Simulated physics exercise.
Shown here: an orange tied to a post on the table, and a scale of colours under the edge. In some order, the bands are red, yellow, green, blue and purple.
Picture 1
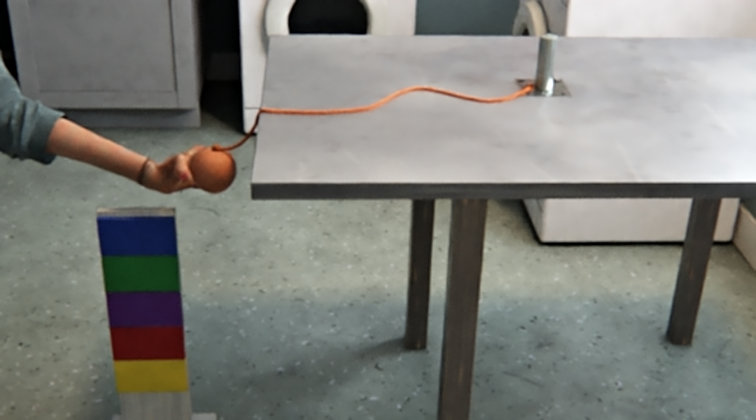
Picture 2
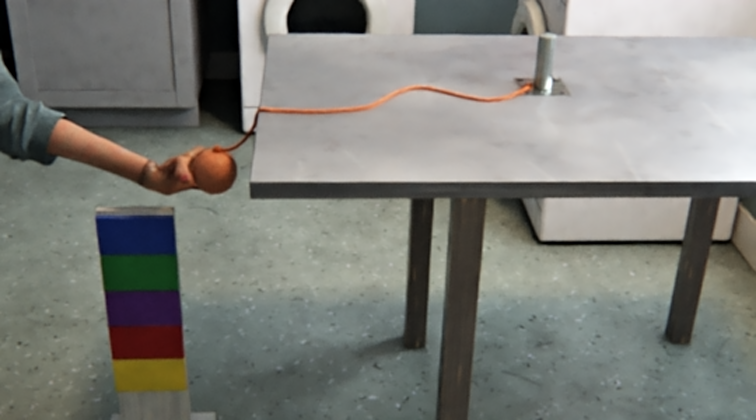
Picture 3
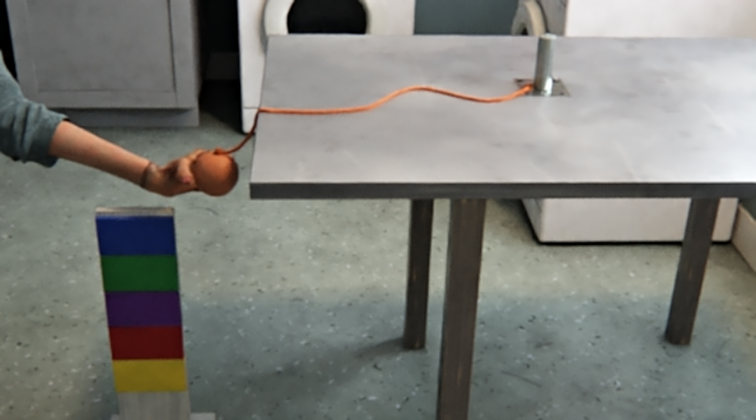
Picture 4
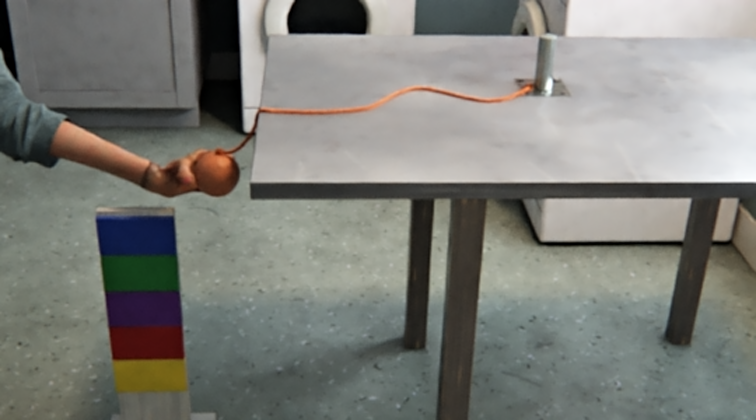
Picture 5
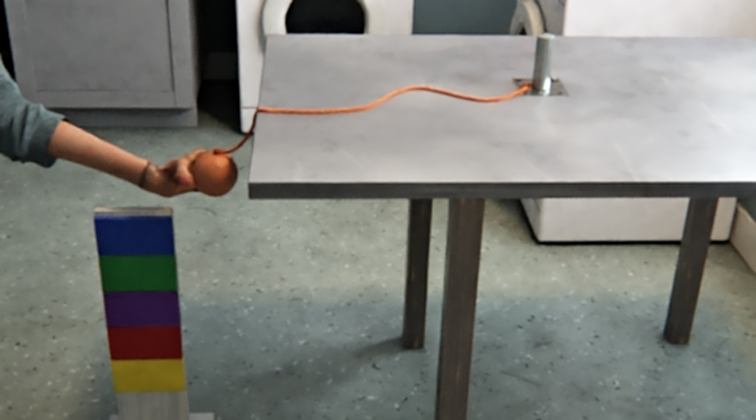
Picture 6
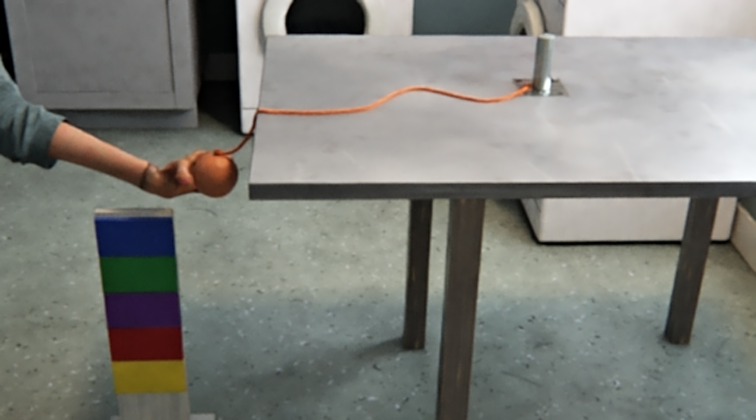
A round orange object, held in a hand reaching in from the left, hovers beside a grey table in a room with a speckled green floor, seen from slightly above. An orange cord runs from it across the tabletop to a short metal post, and an upright scale below shows blue, green, purple, red and yellow bands. The hand and object barely shift rightward, while everything else, camera included, stays practically still.
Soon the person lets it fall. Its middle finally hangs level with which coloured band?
With the blue band.
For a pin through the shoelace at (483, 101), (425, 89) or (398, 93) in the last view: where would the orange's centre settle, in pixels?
Result per try (px, approx.): (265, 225); (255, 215); (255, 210).
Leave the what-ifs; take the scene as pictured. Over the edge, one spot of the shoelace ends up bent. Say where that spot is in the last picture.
It's the point at about (305, 113).
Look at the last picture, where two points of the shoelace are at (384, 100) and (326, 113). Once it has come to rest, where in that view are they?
First point (347, 100), second point (277, 105).
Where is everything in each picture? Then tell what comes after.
Orange (214, 171); blue (137, 238); green (141, 274); purple (144, 310); red (148, 344); yellow (151, 377), in the first frame.
Orange (215, 172); shoelace through (514, 95) (455, 94) (392, 95) (342, 111) (270, 110), in the second frame.
Orange (216, 174), in the third frame.
Orange (217, 174); shoelace through (515, 96) (455, 95) (393, 96) (342, 111) (270, 111), in the fourth frame.
Orange (215, 174), in the fifth frame.
Orange (215, 175); shoelace through (513, 96) (453, 95) (391, 96) (340, 112) (269, 112), in the sixth frame.
Early on, orange near (287, 224); level with blue.
Midway, orange near (260, 235); level with blue.
Finally, orange near (267, 234); level with blue. Its middle rests at the blue band.
